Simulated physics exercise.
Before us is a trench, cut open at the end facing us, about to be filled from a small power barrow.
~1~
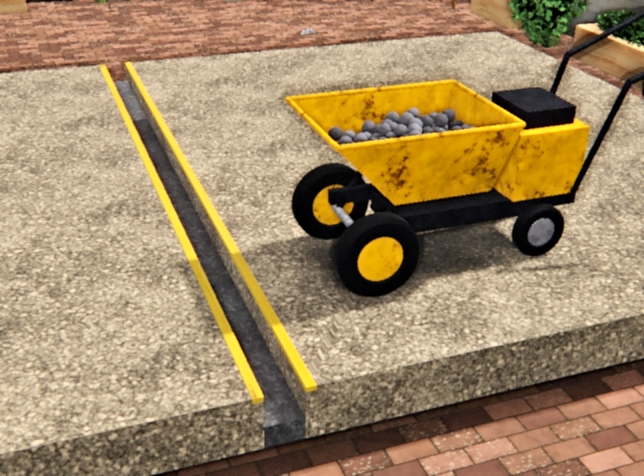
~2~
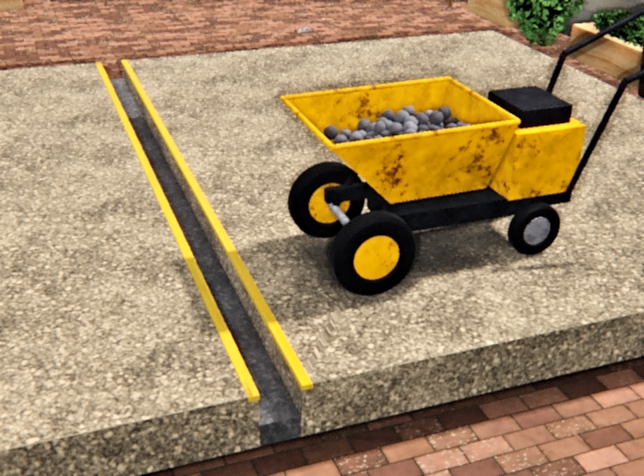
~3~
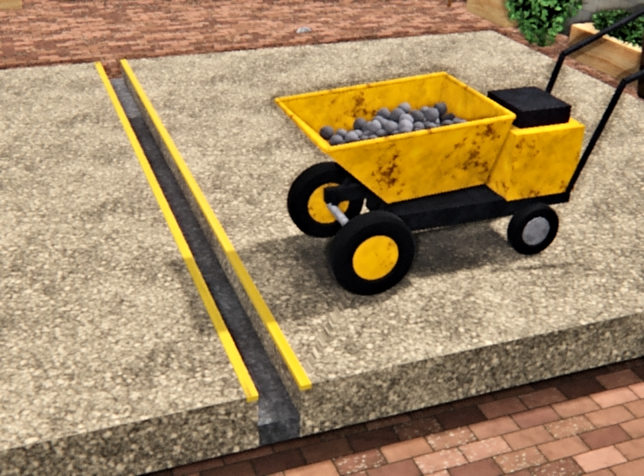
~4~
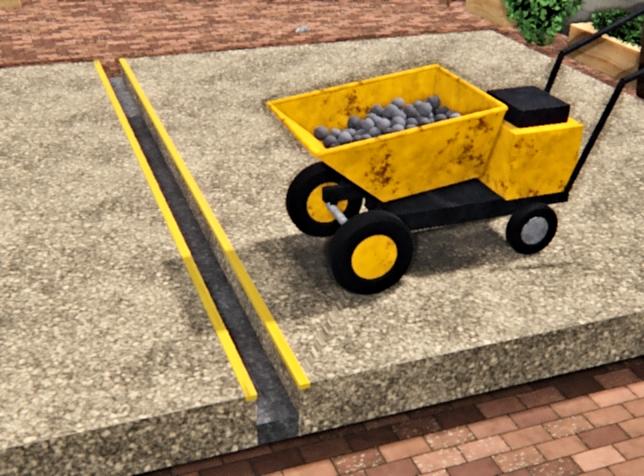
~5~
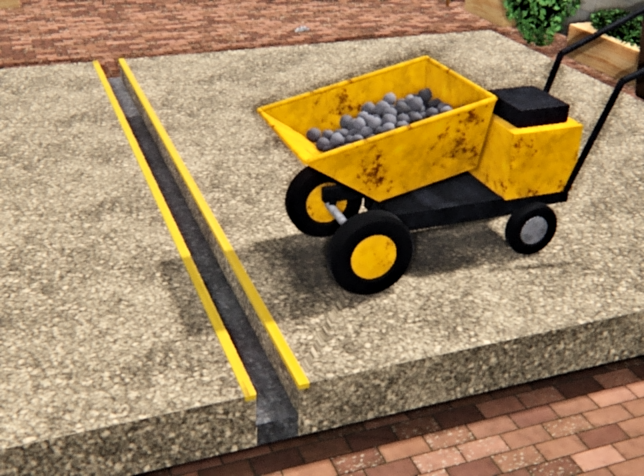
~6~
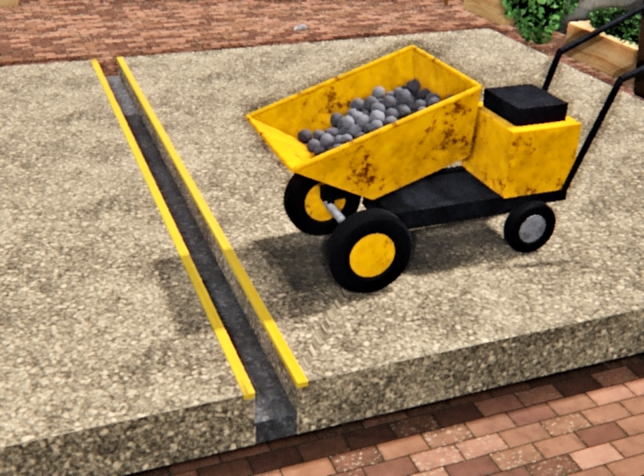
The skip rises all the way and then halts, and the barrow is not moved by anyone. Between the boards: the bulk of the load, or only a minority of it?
Only a minority of it.
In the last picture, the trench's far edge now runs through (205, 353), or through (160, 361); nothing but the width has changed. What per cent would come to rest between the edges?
About 60 and 100 per cent.
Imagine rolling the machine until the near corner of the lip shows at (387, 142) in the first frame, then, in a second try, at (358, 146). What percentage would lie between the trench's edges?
The shares come out close to 50 and 50 per cent, in that order.
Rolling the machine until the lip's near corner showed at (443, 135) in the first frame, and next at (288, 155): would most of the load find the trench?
Respectively: A smaller portion, a smaller portion.
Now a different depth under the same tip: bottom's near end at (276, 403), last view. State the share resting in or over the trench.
About 30 per cent.
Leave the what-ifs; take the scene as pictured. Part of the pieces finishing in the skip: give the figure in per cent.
Roughly 0 percent.
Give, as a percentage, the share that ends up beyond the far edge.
Around 70 per cent.
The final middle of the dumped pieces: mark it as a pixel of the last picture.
Once it all stops, the middle lies near (172, 284).
Soon after the last picture, skip tipped steeply; all in the skip.
A little later, skip tipped steeply; most in the skip; a small part in or heaped over the trench; about a quarter beyond it; a stray few falling.
Later still, skip tipped right over; a stray few in the skip; about a quarter in or heaped over the trench; about two thirds beyond it.
At rest, skip tipped right over; about a third in or heaped over the trench; about two thirds beyond it.
